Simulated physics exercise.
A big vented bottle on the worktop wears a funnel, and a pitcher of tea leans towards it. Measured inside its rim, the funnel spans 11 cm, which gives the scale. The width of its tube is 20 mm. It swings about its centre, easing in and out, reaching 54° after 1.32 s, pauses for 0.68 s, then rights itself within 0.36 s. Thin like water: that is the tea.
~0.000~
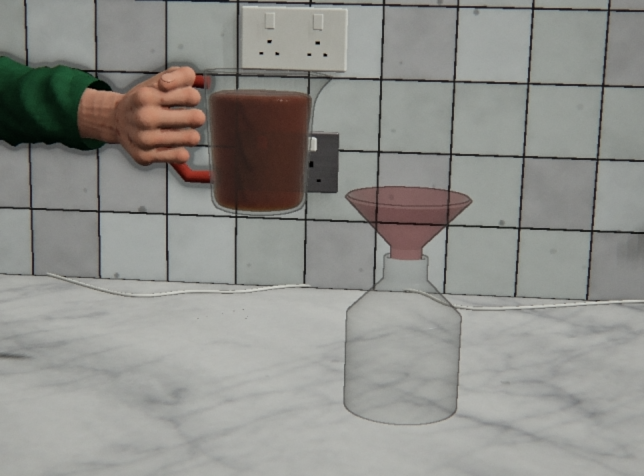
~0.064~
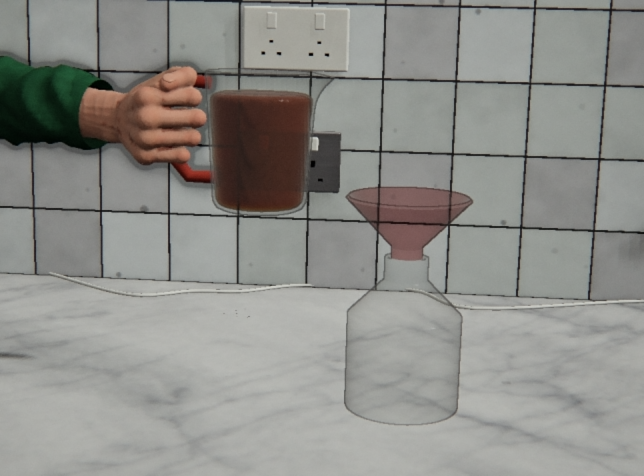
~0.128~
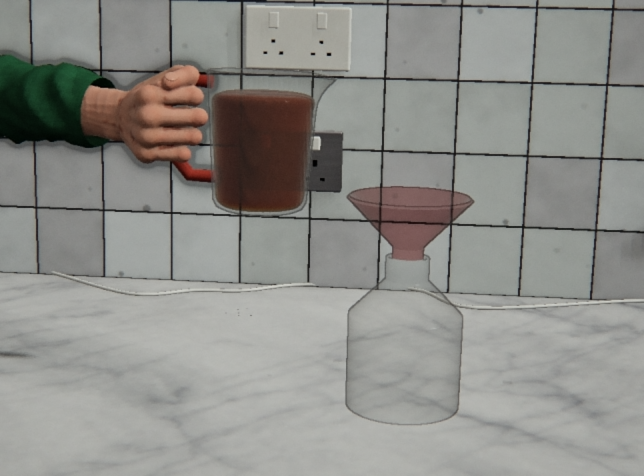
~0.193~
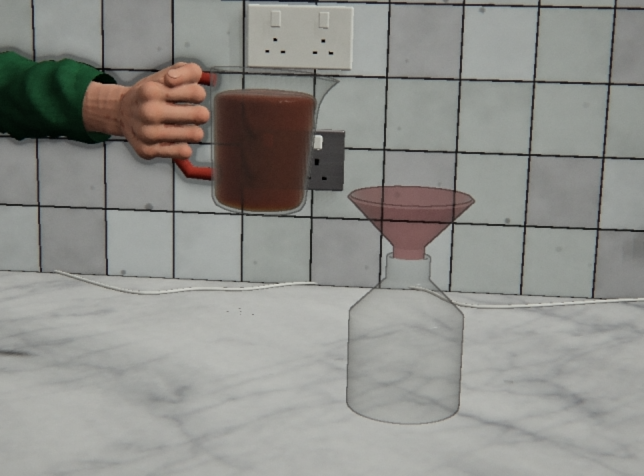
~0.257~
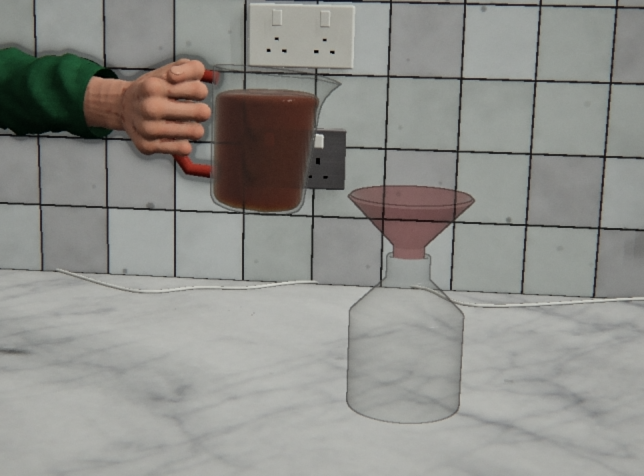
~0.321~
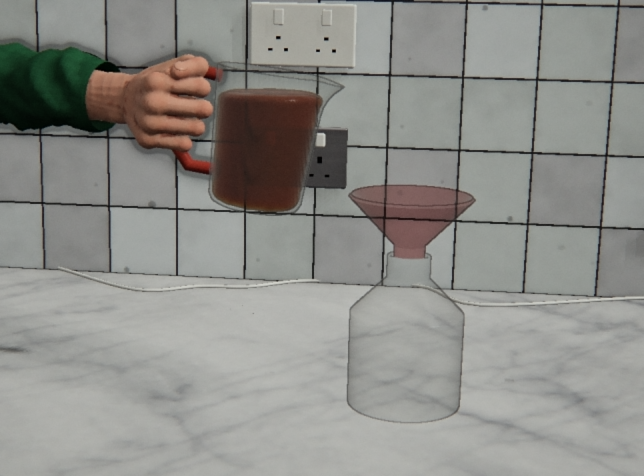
A marble-patterned worktop stands before a wall of grey and pale green tiles with sockets, seen from the front and slightly above. At left, a hand in a green sleeve grips the red handle of a clear pitcher of brown liquid, while a clear bottle wearing a translucent red funnel stands right of centre. The pitcher slowly tilts slightly rightwards, and the view drifts very slightly.
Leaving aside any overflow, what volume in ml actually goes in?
I would say about 310 ml ends up inside.
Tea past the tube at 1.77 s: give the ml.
Some 180 ml.
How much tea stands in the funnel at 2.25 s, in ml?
Funnel contents: Around 40 ml.
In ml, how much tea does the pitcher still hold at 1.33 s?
Roughly 520 ml.
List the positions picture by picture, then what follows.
In the first picture, tilt 0°; pouring edge (333, 76); surface from (222, 94) to (301, 95); the funnel's rim runs from (351, 200) to (466, 205).
In the second picture, tilt 0°; pouring edge (335, 77); surface from (221, 94) to (302, 96).
In the third picture, tilt 1°; pouring edge (337, 78); surface from (224, 93) to (305, 97).
In the fourth picture, tilt 3°; pouring edge (339, 80); surface from (227, 94) to (307, 97).
In the fifth picture, tilt 5°; pouring edge (342, 82); surface from (226, 93) to (311, 96).
In the sixth picture, tilt 8°; pouring edge (345, 86); surface from (232, 92) to (316, 95).
Then, 0.90 s in, the tilt is 42° and 5 ml has passed the tube, 15 ml is in the funnel, 665 ml in the pitcher and 0 ml has missed.
Then, 1.33 s in, the tilt is 54° and 90 ml has passed the tube, 70 ml is in the funnel, 525 ml in the pitcher and 5 ml has missed.
Then, 1.77 s in, the tilt is 54° and 180 ml has passed the tube, 80 ml is in the funnel, 440 ml in the pitcher and 5 ml has missed.
Then, 2.25 s in, the tilt is 11° and 265 ml has passed the tube, 40 ml is in the funnel, 400 ml in the pitcher and 5 ml has missed.
Finally, 305 ml has passed the tube, 0 ml is in the funnel, 400 ml in the pitcher and 5 ml has missed.
